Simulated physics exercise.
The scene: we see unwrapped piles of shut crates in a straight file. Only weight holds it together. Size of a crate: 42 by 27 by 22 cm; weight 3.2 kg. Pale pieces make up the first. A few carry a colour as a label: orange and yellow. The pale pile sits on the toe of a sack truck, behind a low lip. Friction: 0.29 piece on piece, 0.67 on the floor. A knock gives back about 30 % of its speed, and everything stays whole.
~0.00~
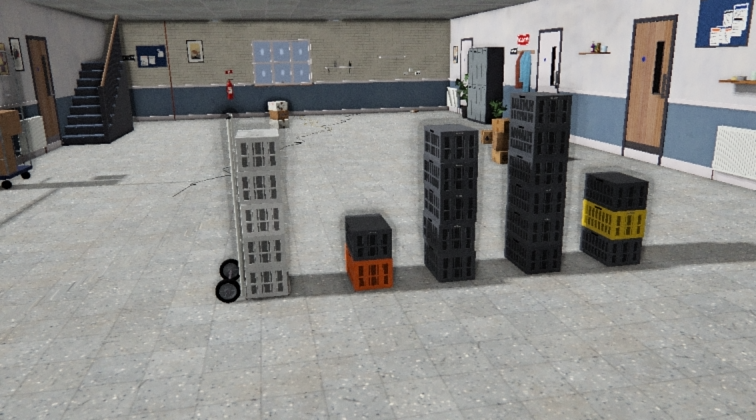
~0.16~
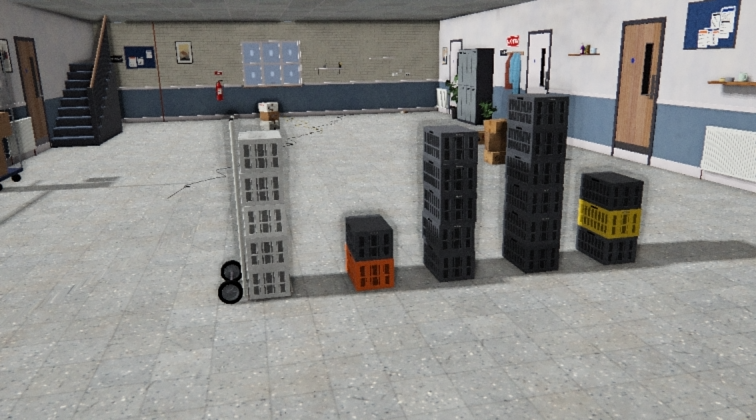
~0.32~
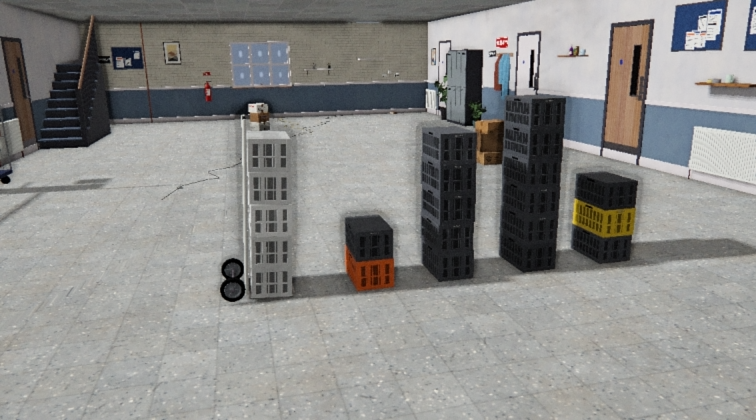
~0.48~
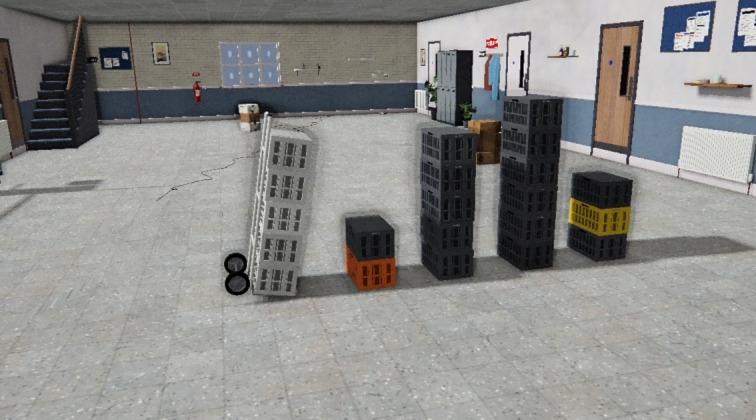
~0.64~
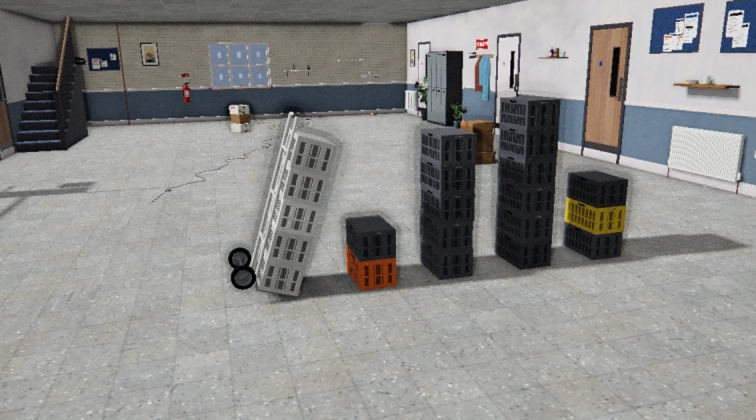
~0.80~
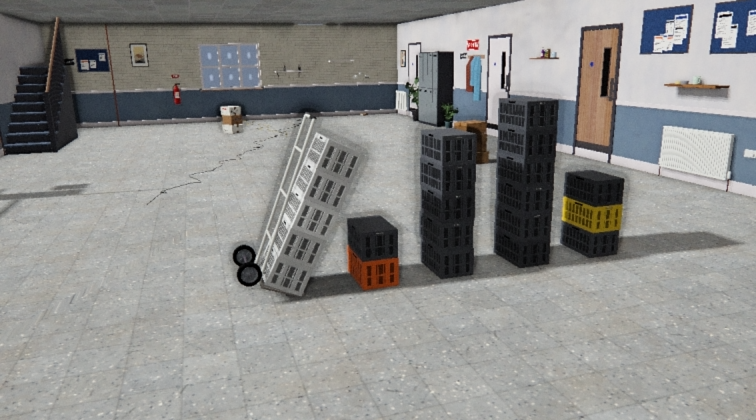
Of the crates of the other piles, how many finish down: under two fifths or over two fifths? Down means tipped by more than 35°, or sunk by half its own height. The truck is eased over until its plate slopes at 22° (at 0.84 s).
Under two fifths of them.
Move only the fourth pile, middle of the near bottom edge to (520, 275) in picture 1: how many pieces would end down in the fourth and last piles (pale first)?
In that case fourth 0, last 0.
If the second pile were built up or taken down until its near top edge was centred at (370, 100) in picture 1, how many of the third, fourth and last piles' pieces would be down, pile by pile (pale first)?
Then third 5, fourth 6, last 3.
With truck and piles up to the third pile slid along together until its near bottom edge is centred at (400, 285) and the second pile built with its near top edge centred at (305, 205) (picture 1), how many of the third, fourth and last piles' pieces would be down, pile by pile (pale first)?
Then third 5, fourth 5, last 2.
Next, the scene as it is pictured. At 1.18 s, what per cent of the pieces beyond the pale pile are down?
At that moment 0 per cent.
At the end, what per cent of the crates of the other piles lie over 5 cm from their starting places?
It is 10 per cent.
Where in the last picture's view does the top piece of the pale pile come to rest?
Around (416, 214).
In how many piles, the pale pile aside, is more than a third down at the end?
0 in all.
Around 0.88 s, 0 of the pale pile down; none of the 16 other crates down.
Around 1.00 s, 5 of the pale pile down; none of the 16 other crates down.
Around 1.18 s, 5 of the pale pile down; none of the 16 other crates down, 2 disturbed.
Around 1.52 s, 4 of the pale pile down; none of the 16 other crates down, 5 disturbed.
Finally (2.0 s), 4 of the pale pile down; none of the 16 other crates down, 5 disturbed; orange crate unmoved; yellow crate unmoved. That is 0 per cent. Seen by the last camera, middles, orange crate near (374, 265), yellow crate near (591, 213).
